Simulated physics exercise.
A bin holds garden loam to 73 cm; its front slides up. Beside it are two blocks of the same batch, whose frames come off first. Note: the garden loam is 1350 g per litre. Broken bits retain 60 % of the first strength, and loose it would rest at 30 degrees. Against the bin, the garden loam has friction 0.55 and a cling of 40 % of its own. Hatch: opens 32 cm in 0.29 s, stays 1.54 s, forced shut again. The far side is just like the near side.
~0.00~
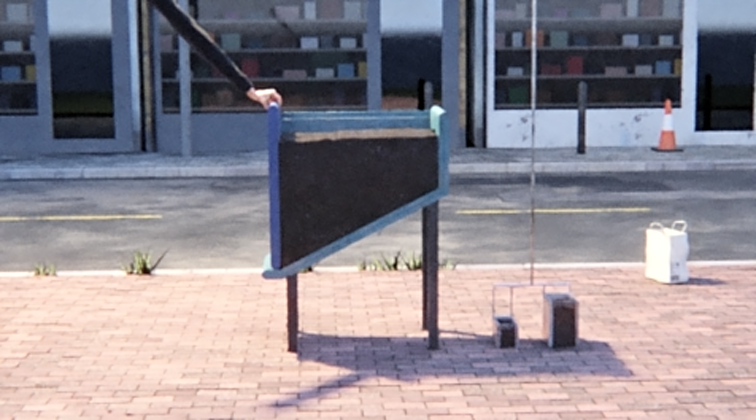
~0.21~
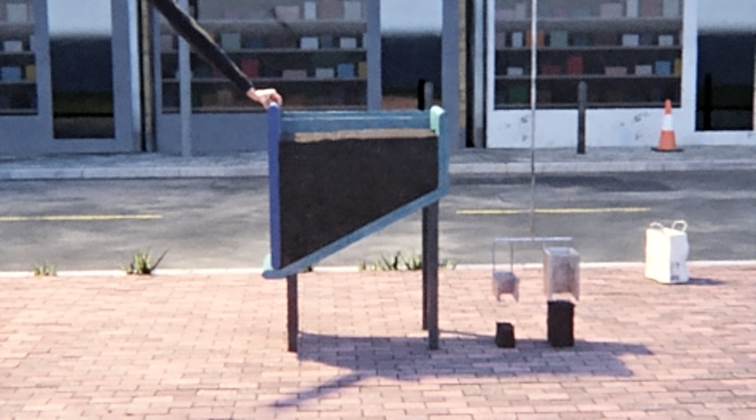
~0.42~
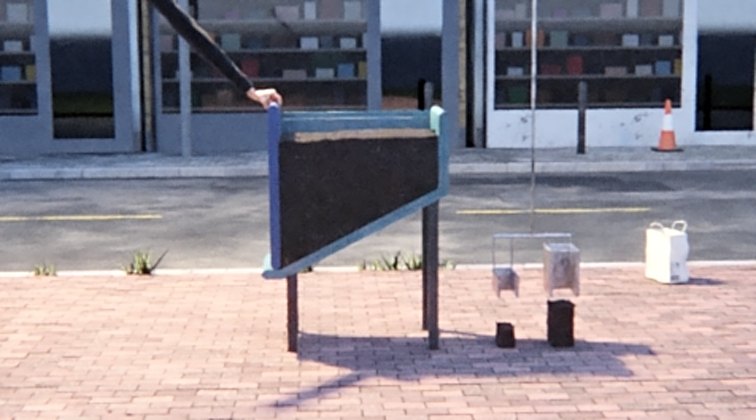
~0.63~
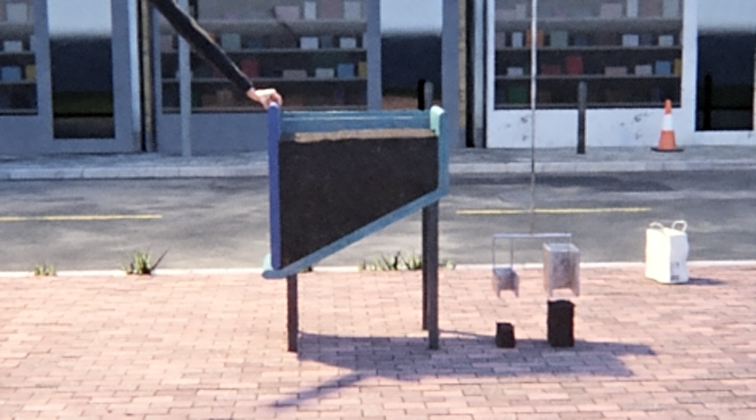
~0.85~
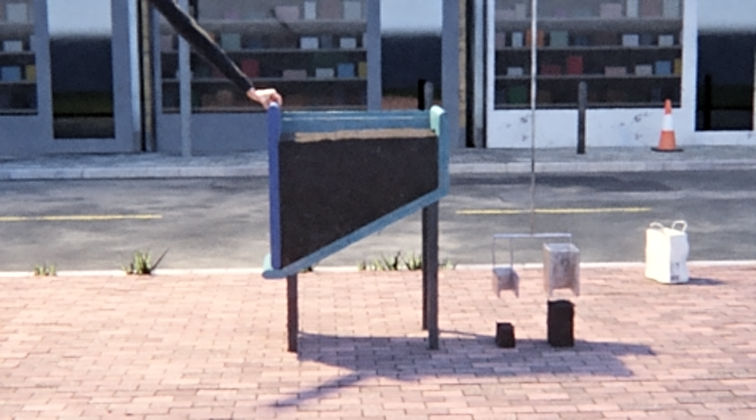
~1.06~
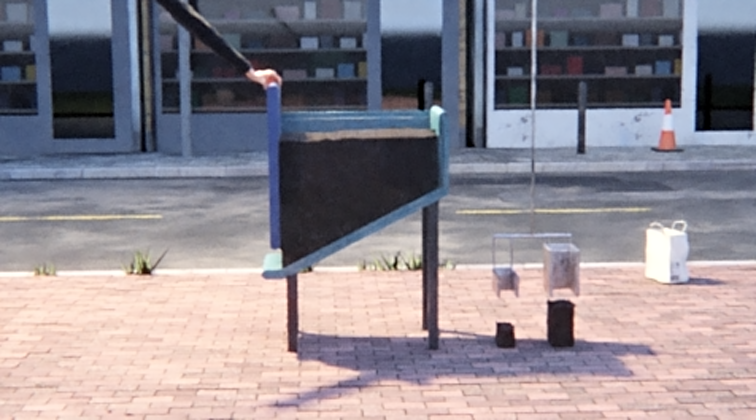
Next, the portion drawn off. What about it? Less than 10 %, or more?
Less.
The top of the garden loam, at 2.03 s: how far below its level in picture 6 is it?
The gap comes to some 0 centimetres.
By 1.50 s, the hatch is 32 cm open and 0 % is out.
By 2.03 s, the hatch is 32 cm open and 0 % is out.
By 2.55 s, the hatch is 32 cm open and 0 % is out.
By 3.08 s, the hatch is 7.8 cm open and 0 % is out.
By 3.56 s, at the end, the hatch is shut and 1 % is out.
